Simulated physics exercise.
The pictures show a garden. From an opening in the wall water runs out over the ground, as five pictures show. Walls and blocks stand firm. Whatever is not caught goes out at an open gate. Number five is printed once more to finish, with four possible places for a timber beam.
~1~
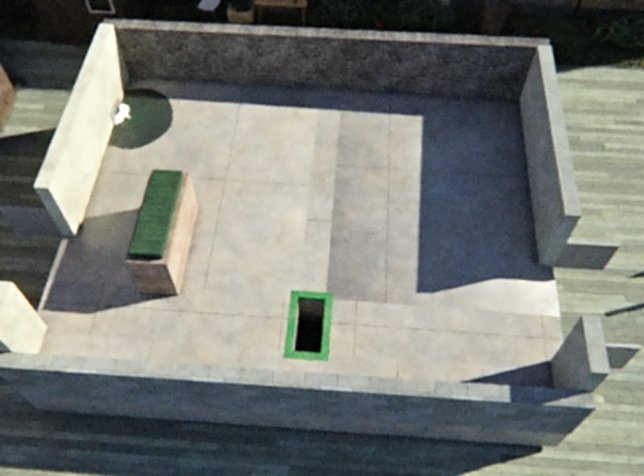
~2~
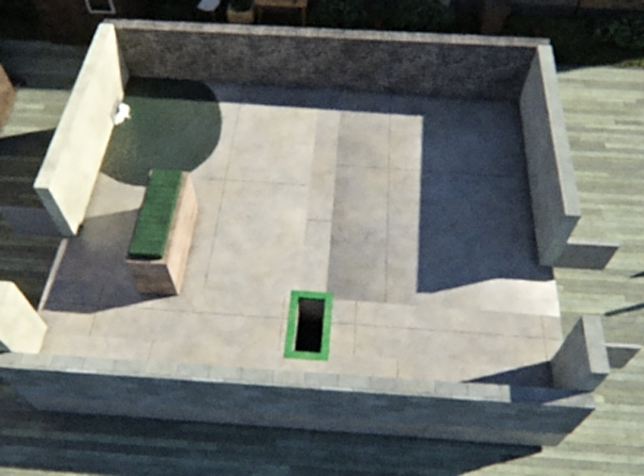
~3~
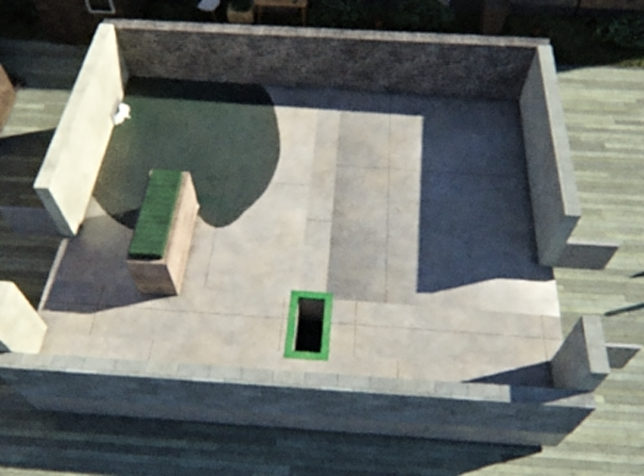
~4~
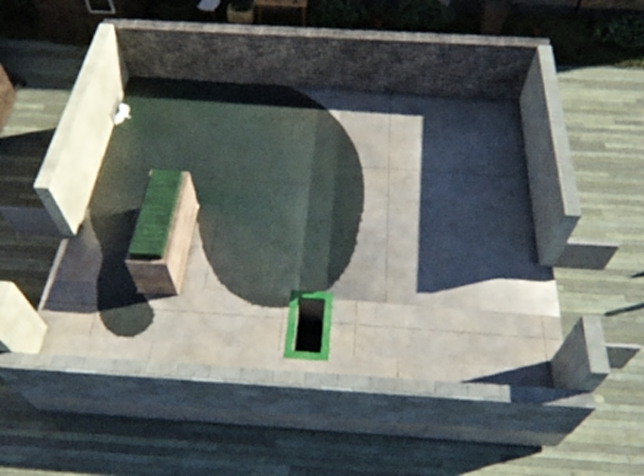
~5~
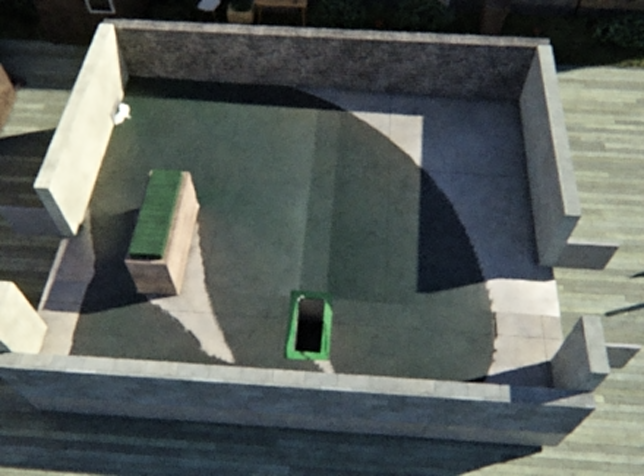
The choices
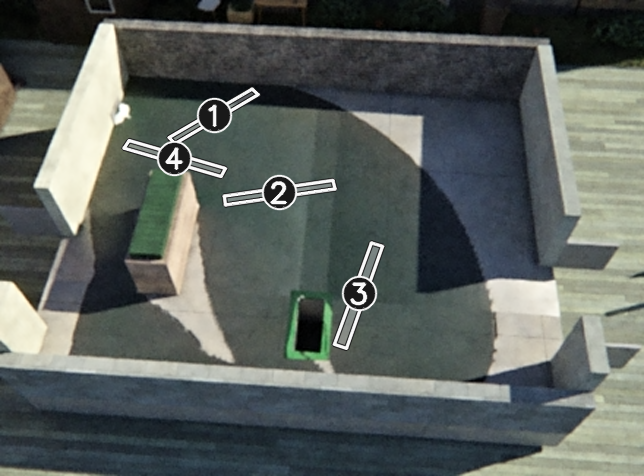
In a walled garden, dark water spreads from the upper left corner around a block and reaches a green-edged drain.
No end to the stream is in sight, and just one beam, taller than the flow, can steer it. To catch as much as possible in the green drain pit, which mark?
Best: 3.
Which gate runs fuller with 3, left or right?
The right one.
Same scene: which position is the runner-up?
It is 1.
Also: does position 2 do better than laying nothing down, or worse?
Worse.
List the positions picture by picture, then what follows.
Outfall at (115, 111); green drain pit at (309, 325); open gate at (545, 311); open gate at (62, 280); water covers 3 % of the ground and shows as far out as (163, 125); green drain pit still dry.
Water covers 10 % of the ground and shows as far out as (208, 150); green drain pit still dry.
Water covers 21 % of the ground and shows as far out as (231, 217); green drain pit still dry.
Water covers 39 % of the ground and shows as far out as (340, 266); green drain pit still dry.
Water covers 65 % of the ground and shows as far out as (485, 360); green drain pit taking water.
On the marked copy, 1 from (171, 140) to (255, 91); 2 from (224, 200) to (334, 184); 3 from (340, 346) to (376, 244); 4 from (126, 144) to (223, 172).
If 1 is chosen, about 26 % of the stream runs into the green drain pit, about 73 % out by the gates.
If 2 is chosen, about 15 % of the stream runs into the green drain pit, about 84 % out by the gates.
If 3 is chosen, about 51 % of the stream runs into the green drain pit, about 48 % out by the gates.
If 4 is chosen, about 13 % of the stream runs into the green drain pit, about 86 % out by the gates.
